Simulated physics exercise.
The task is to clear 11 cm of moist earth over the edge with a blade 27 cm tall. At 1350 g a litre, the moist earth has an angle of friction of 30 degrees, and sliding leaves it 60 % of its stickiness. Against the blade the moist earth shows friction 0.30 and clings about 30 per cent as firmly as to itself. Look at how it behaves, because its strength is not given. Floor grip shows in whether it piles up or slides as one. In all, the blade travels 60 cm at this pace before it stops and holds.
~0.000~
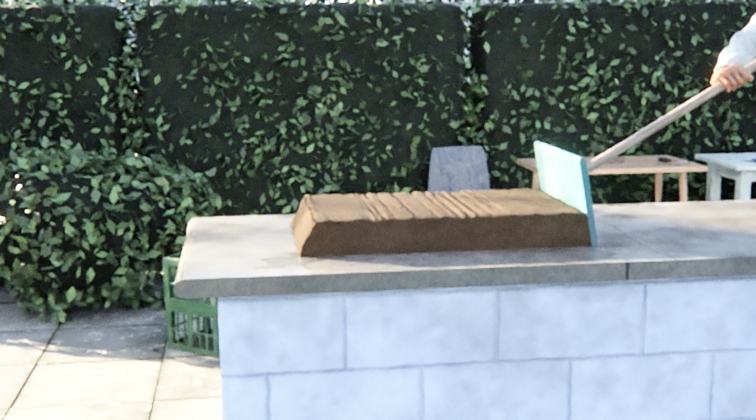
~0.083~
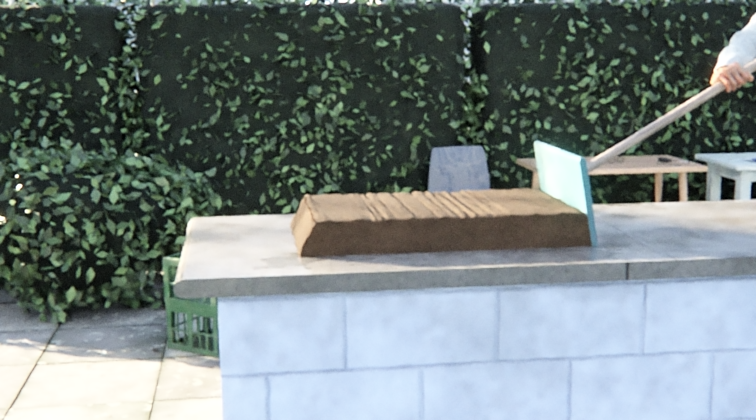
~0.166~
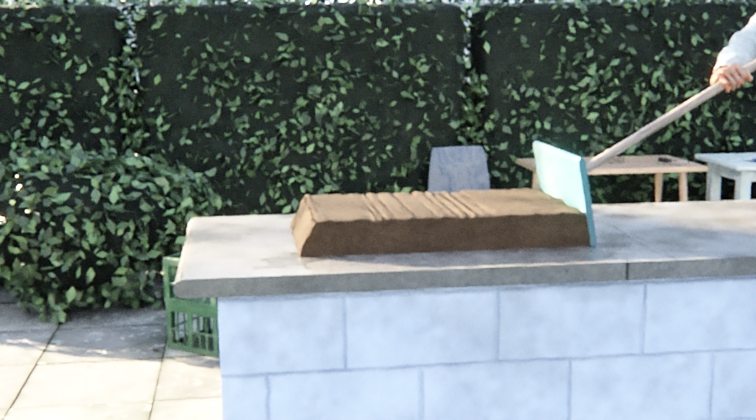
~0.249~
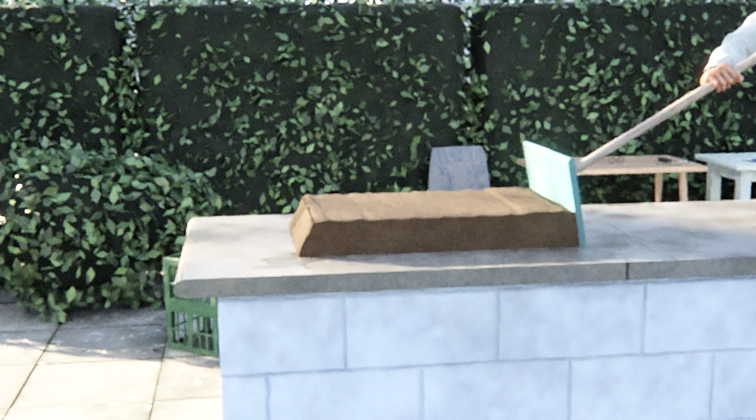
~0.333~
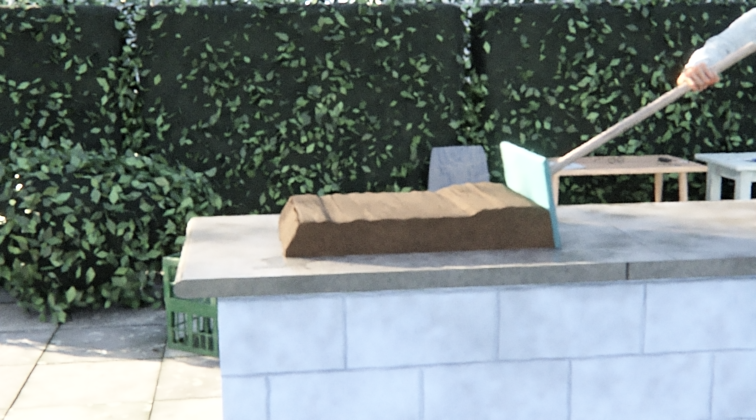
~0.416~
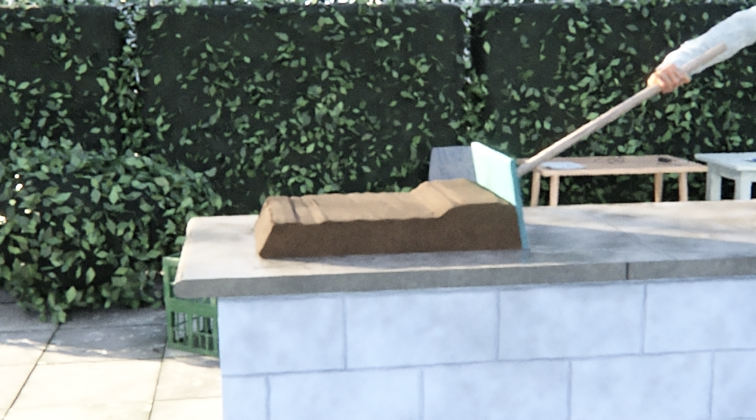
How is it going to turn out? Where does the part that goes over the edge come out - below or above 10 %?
Result: Above.
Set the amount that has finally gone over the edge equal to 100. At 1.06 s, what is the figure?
I'd put it near 60 %.
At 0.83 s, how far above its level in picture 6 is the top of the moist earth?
About 0 cm.
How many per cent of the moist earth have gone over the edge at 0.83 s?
It works out at roughly 0 percent.
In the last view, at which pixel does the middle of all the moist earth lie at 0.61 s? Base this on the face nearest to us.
The middle sits at about (322, 237).
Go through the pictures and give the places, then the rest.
In the first picture, foot of the blade at (592, 246), not yet moved; leading edge of the moist earth at (302, 253), piled 10 cm high.
In the second picture, foot of the blade at (592, 246), not yet moved; leading edge of the moist earth at (302, 253), piled 10 cm high.
In the third picture, foot of the blade at (591, 246), moved 3 mm; leading edge of the moist earth at (302, 253), piled 10 cm high.
In the fourth picture, foot of the blade at (580, 247), moved 3.8 cm; leading edge of the moist earth at (301, 254), piled 11 cm high.
In the fifth picture, foot of the blade at (555, 248), moved 12 cm; leading edge of the moist earth at (286, 254), piled 13 cm high.
In the sixth picture, foot of the blade at (522, 249), moved 22 cm; leading edge of the moist earth at (260, 254), piled 15 cm high.
After 0.61 s, 0 % has gone over the edge.
After 0.83 s, 0 % has gone over the edge.
After 1.06 s, 15 % has gone over the edge.
After 1.28 s, 25 % has gone over the edge.
After 2.01 s, at the end, 25 % has gone over the edge.
